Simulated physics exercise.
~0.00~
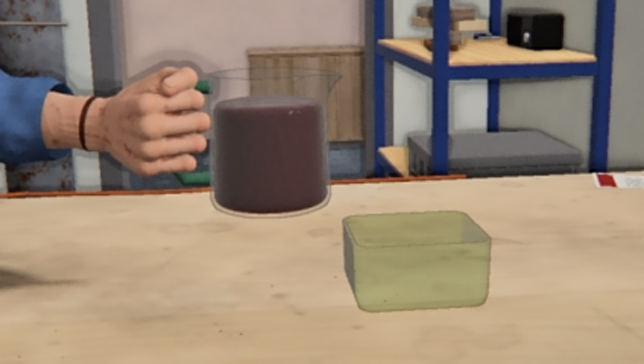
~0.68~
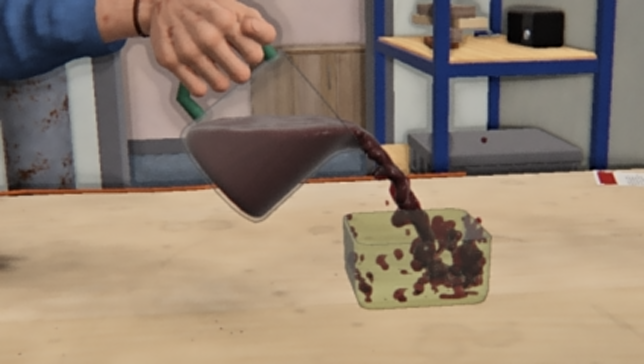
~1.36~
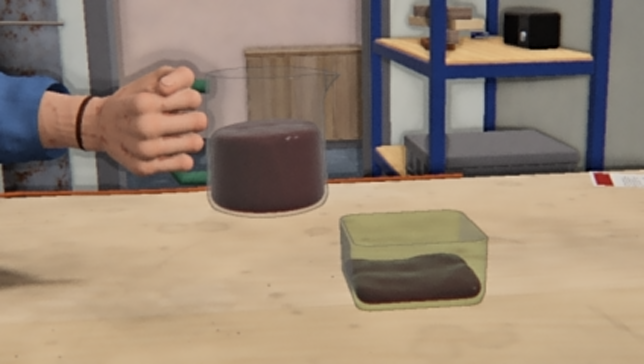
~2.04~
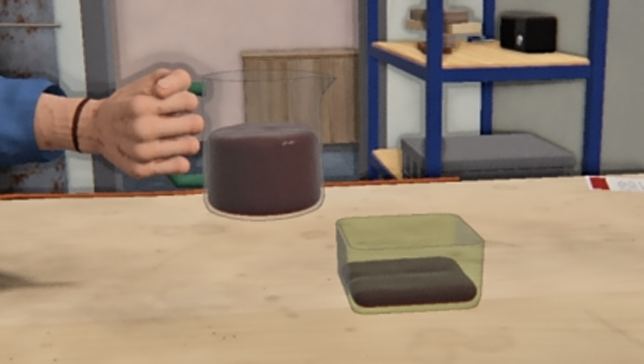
The clip opens on a hand holding a clear jug of dark wine, upright, above a wooden table where an empty, see-through green food box sits to the right. The hand tips the jug over to the right, and the wine runs from its spout in a dark stream. It falls into the box, breaking into blobs and splashes as it lands. The jug is then brought level again, still holding much of its wine. At the end, the hand holds the jug steady while a shallow, dark layer settles flatter in the box.
